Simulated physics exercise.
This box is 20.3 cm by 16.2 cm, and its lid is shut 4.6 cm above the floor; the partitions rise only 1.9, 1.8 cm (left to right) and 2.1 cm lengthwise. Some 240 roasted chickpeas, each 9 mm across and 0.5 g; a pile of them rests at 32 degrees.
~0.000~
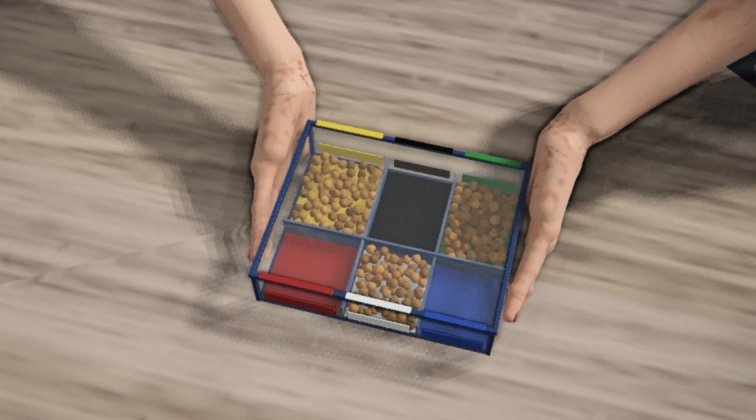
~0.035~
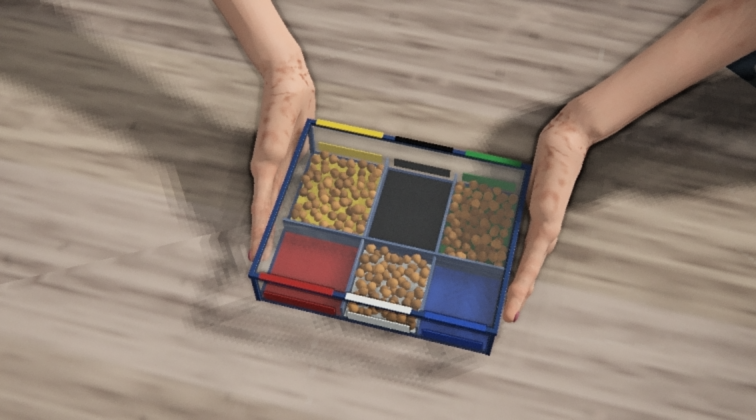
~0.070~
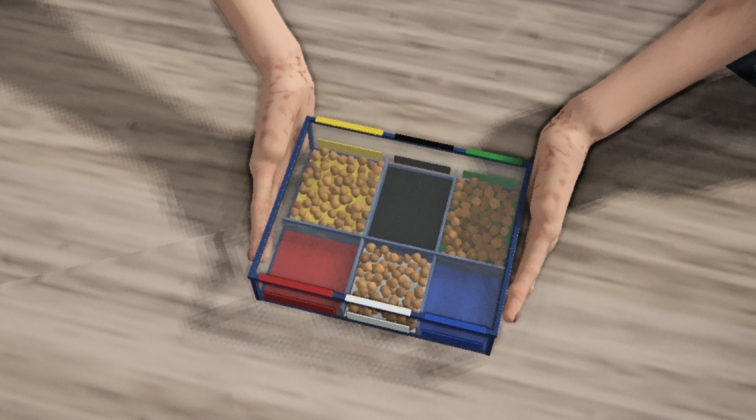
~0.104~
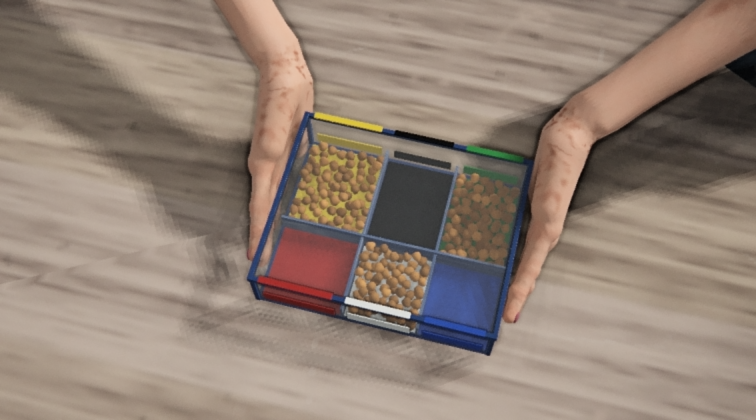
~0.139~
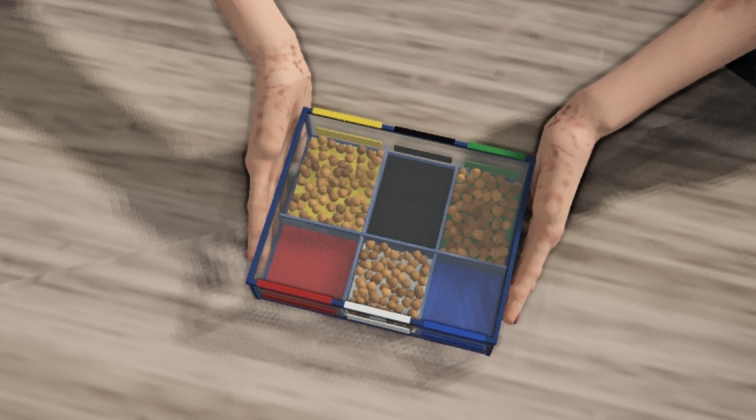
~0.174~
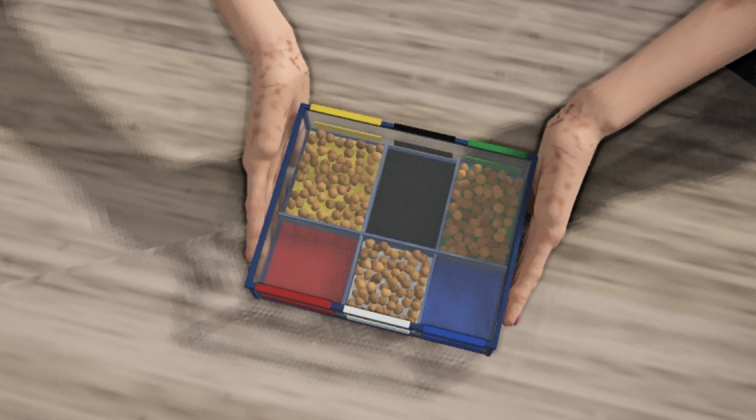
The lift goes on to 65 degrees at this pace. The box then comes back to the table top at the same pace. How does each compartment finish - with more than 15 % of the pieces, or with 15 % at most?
Red: At most 15 %, blue: At most 15 %, green: More than 15 %, yellow: More than 15 %, white: More than 15 %, black: At most 15 %.
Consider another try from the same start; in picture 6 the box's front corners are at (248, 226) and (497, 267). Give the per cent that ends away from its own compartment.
Then roughly 15 per cent.
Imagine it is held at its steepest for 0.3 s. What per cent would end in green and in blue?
Result - green: 30 %; blue: 10 %.
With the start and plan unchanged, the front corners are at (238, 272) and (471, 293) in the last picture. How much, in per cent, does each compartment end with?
Per cent at the finish: Red 10, blue 0, green 25, yellow 40, white 25, black 5.
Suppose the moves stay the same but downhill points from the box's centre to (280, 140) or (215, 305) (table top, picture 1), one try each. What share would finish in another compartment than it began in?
The share comes to about 20 in a hundred, then about 25 in a hundred.
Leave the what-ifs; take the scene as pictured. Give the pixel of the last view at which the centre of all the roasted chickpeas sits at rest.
Look around (408, 250) in the last picture.
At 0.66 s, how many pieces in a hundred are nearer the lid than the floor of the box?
Something like 10 percent of the pieces.
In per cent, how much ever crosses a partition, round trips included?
That share comes to about 10 per cent.
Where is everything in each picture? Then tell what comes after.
The first picture shows box tilt 0 degrees, front corners at (255, 273) and (493, 329); green 35 %, yellow 30 %, white 30 %.
The second picture shows box tilt 1 degrees, front corners at (254, 274) and (493, 330).
The third picture shows box tilt 3 degrees, front corners at (254, 275) and (493, 332).
The fourth picture shows box tilt 6 degrees, front corners at (253, 277) and (493, 335), lowest corner right front.
The fifth picture shows box tilt 10 degrees, front corners at (252, 280) and (493, 339), lowest corner right front.
The sixth picture shows box tilt 14 degrees, front corners at (251, 284) and (492, 344), lowest corner right front; green 35 %, yellow 30 %, white 30 %. The box's pace is about 125 degrees a second.
Then, at 0.66 s, tilt 65 degrees; green 35 %, yellow 30 %, white 30 %.
After 0.99 s, tilt 27 degrees; blue 10 %, green 30 %, yellow 30 %, white 30 %.
After 1.41 s, tilt 0 degrees; blue 10 %, green 30 %, yellow 30 %, white 30 %.
By 1.8 s all is still; red 0 %, blue 10 %, green 30 %, yellow 30 %, white 30 %, black 0 %.
